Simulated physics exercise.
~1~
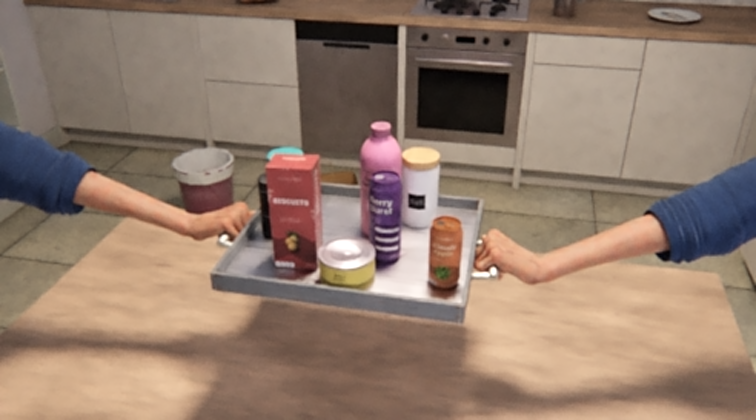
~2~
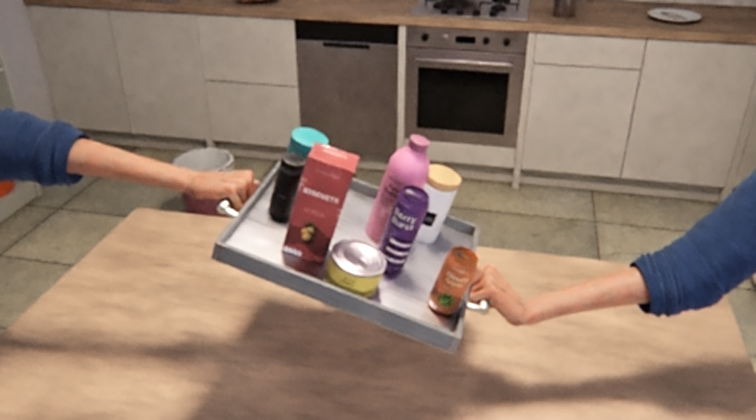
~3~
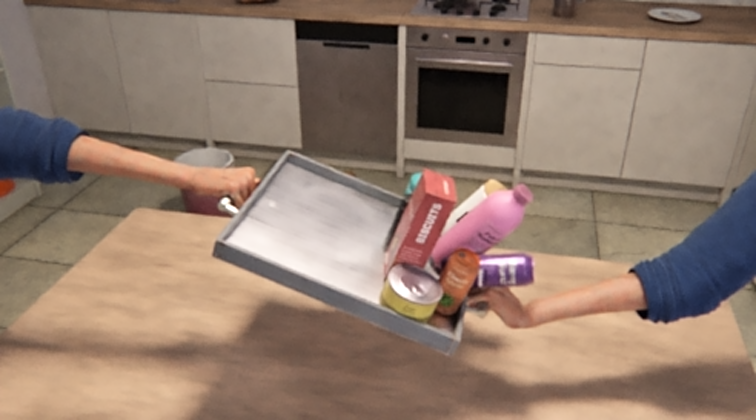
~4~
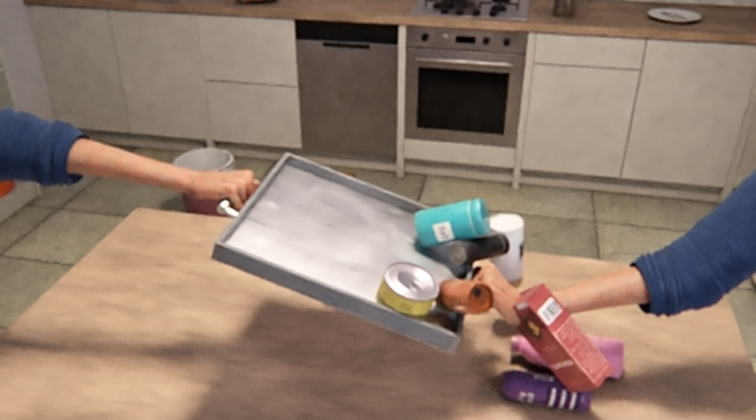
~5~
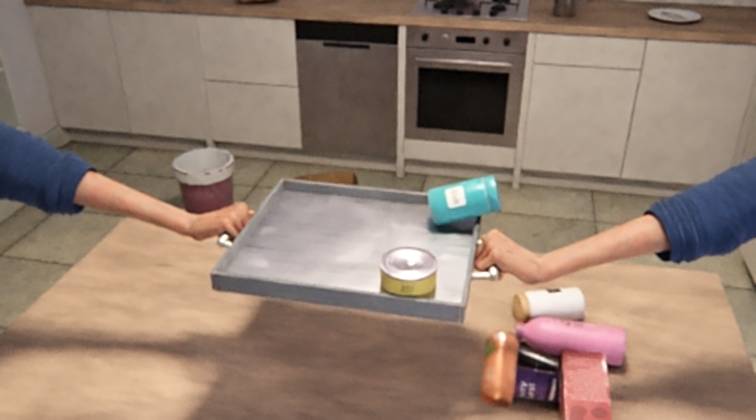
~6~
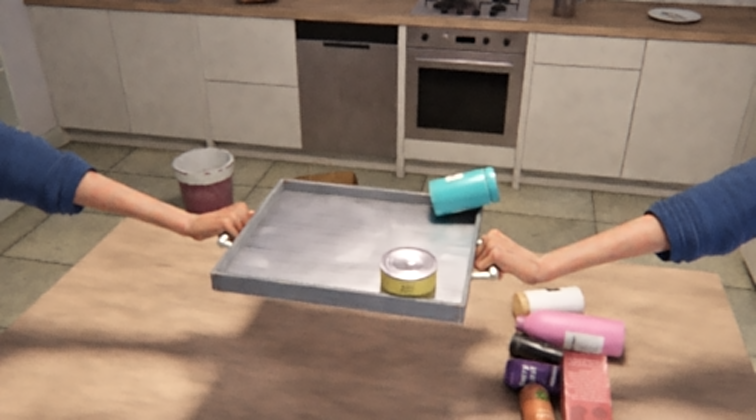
In a kitchen, two hands held a tray of bottles, cans and a red carton above a wooden table and tipped it down to the right; most items slid off onto the table, then the tray was levelled with the yellow tub upright and turquoise jar toppled.
